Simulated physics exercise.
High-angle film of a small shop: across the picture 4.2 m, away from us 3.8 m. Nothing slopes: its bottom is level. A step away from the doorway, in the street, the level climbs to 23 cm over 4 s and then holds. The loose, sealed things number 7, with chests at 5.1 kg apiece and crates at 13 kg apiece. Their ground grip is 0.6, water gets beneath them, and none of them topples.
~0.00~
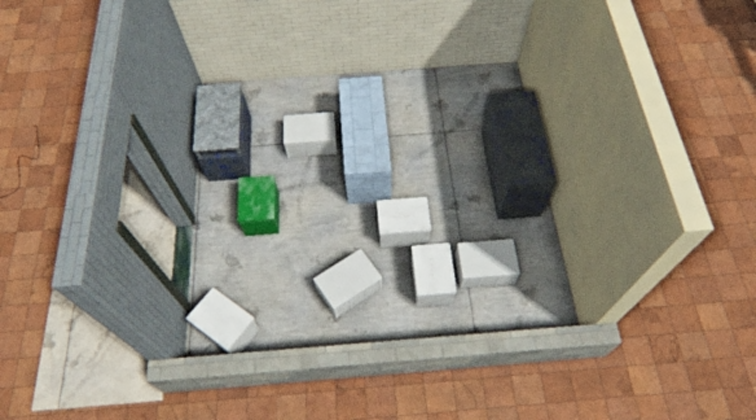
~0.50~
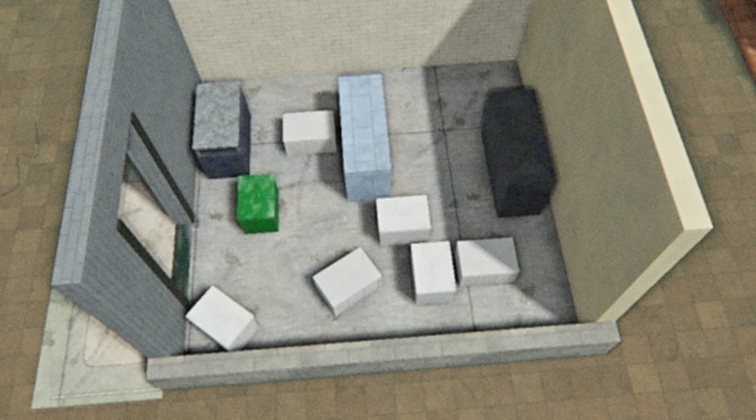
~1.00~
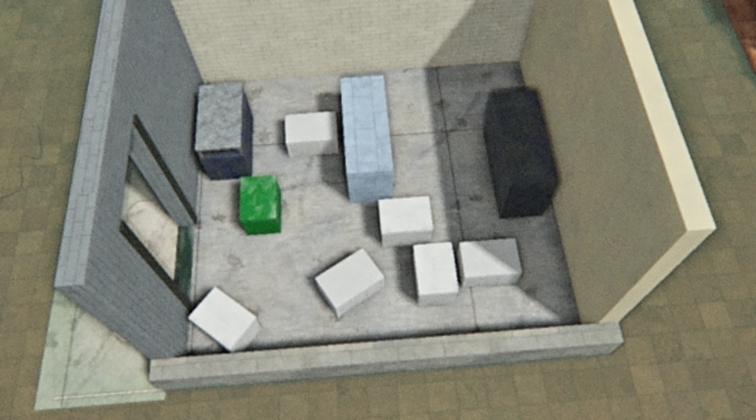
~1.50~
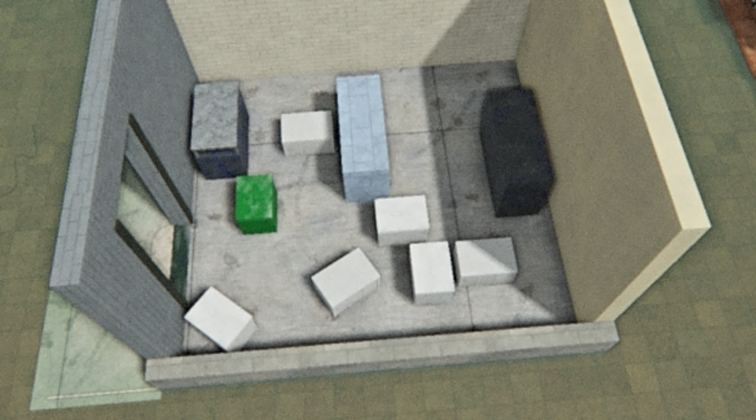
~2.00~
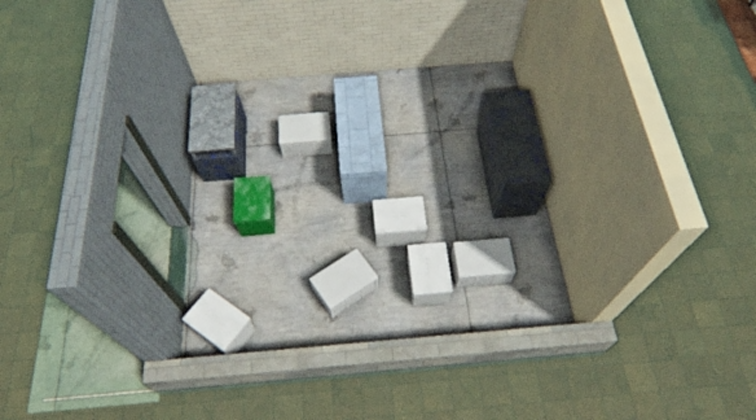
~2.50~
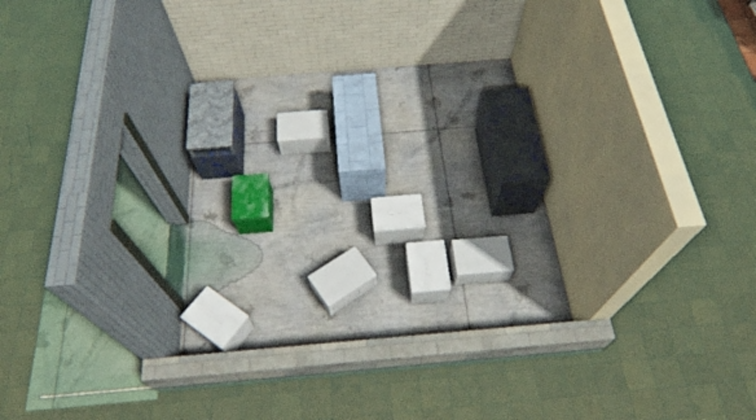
Water covers the ground outside a small walled room, then spreads in through the doorway.
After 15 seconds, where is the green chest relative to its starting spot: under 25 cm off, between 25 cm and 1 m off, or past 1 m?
Between 25 cm and 1 m off.
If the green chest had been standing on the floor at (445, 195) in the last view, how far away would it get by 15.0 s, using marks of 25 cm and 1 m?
Here it heads a good way off.
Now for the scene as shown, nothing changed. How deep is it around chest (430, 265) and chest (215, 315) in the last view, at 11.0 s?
Depth approx. 13 cm / 10 cm.
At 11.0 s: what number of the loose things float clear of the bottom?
The number is 7.
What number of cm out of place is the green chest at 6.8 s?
About 80 cm by then.
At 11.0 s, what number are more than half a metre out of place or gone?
The count is 6.
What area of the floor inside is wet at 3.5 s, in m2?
Somewhere around 3.0 m2, roughly.
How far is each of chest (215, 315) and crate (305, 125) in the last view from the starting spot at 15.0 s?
In that order: 300 cm, 80 cm.
After 3.5 s the green chest is near (266, 187), 0.2 m from its start, aground; 0 afloat.
After 6.8 s the green chest is near (262, 131), 0.8 m from its start, afloat; 6 afloat.
After 11.0 s the green chest is near (286, 117), 1.1 m from its start, afloat; 7 afloat.
After 15.0 s the green chest is near (315, 176), 0.7 m from its start, afloat; 7 afloat.
